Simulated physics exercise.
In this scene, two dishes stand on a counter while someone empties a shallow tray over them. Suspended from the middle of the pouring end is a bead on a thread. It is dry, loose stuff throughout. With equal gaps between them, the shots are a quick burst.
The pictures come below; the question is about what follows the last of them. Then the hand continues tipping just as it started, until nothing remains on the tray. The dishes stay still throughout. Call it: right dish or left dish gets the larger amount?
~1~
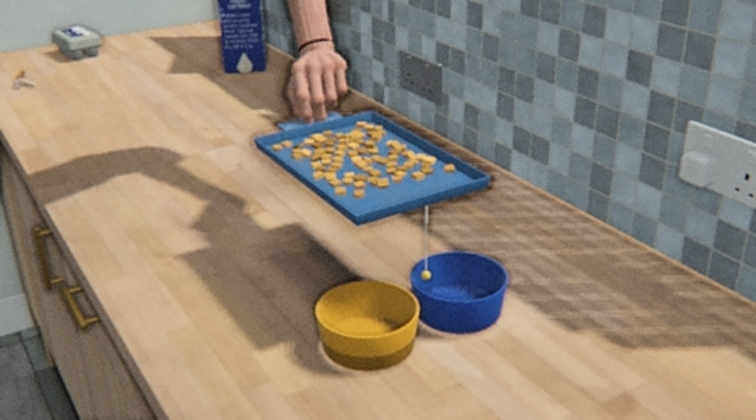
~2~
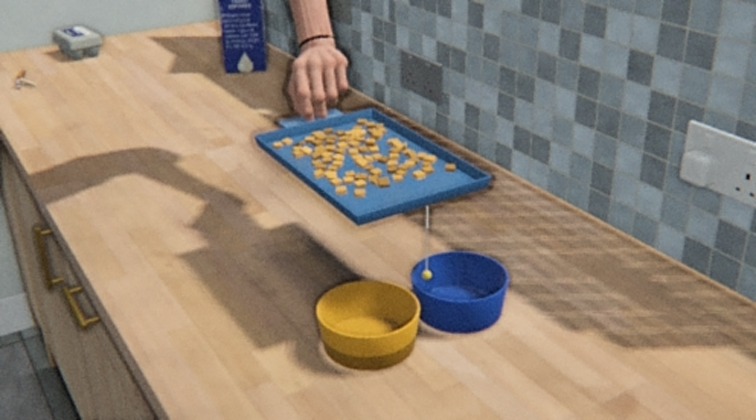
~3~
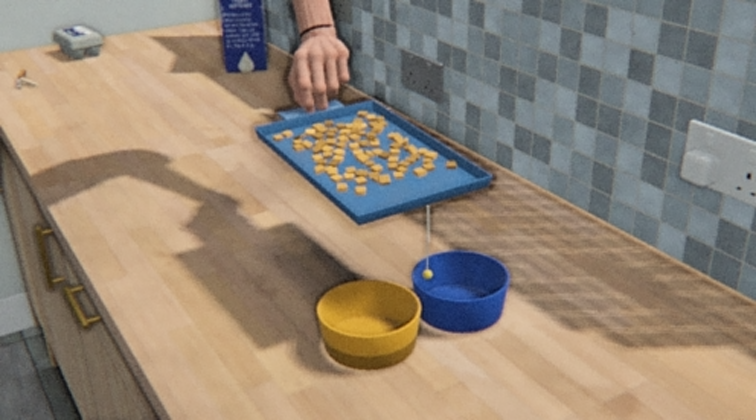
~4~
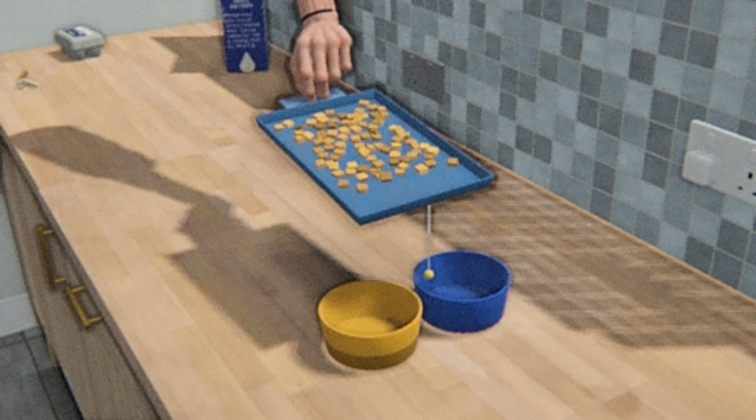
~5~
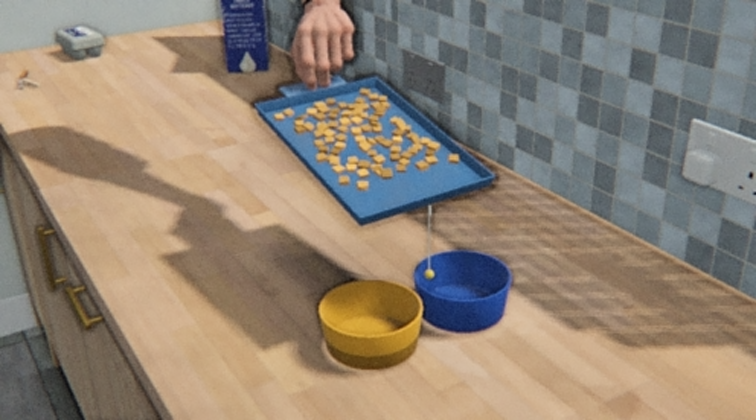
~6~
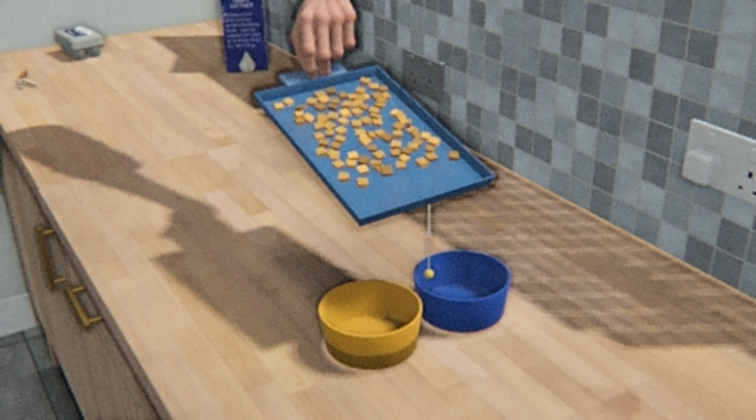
Left dish.
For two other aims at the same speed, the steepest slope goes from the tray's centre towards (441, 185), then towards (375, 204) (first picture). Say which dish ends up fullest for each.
For the first heading it's the dish at right, and for the second it's the dish at left.
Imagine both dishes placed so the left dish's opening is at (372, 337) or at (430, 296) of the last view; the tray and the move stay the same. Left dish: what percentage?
30 %, 60 %.
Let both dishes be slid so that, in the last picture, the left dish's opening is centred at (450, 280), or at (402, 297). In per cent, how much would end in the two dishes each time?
The first comes to 30 percent and the second to 50 percent.
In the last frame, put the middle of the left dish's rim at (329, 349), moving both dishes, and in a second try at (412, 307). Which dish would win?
With the dishes at the first place it's the right-side dish, and at the second it's the left-side dish.
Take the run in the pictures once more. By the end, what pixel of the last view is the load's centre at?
Once nothing moves, the middle sits near (420, 344).
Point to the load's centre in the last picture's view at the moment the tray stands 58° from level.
Check around (410, 175) in the last picture.
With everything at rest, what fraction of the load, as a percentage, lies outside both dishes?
50 per cent.
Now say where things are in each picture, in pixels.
In the first picture, corners of the pouring end near (357, 214) and (487, 176), level; middle of the load near (353, 154), cereal squares; left dish near (395, 348); right dish near (488, 312); bead on its thread near (426, 276).
In the second picture, corners of the pouring end near (358, 214) and (488, 176), level; middle of the load near (353, 152).
In the third picture, corners of the pouring end near (359, 214) and (489, 176), tipped barely, level across its low end; middle of the load near (354, 147).
In the fourth picture, corners of the pouring end near (361, 215) and (490, 175), tipped a little, level across its low end; middle of the load near (355, 139).
In the fifth picture, corners of the pouring end near (361, 215) and (491, 175), tipped a little, level across its low end; middle of the load near (356, 132).
In the sixth picture, corners of the pouring end near (361, 216) and (491, 175), tipped a little, level across its low end; middle of the load near (356, 124); left dish near (398, 347); right dish near (491, 311).
Shortly afterwards, tray tipped steeply; all but a few on the tray; a little in the air.
Next, tray tipped right over; the bulk on the tray; only a few in the left dish; only a few in the right dish; a little outside both; only a few in the air.
Some moments later, tray tipped past a quarter turn; near a third in the left dish; near a quarter in the right dish; near half outside both.
In the end, tray tipped past a quarter turn; near a third in the left dish; near a quarter in the right dish; near half outside both.
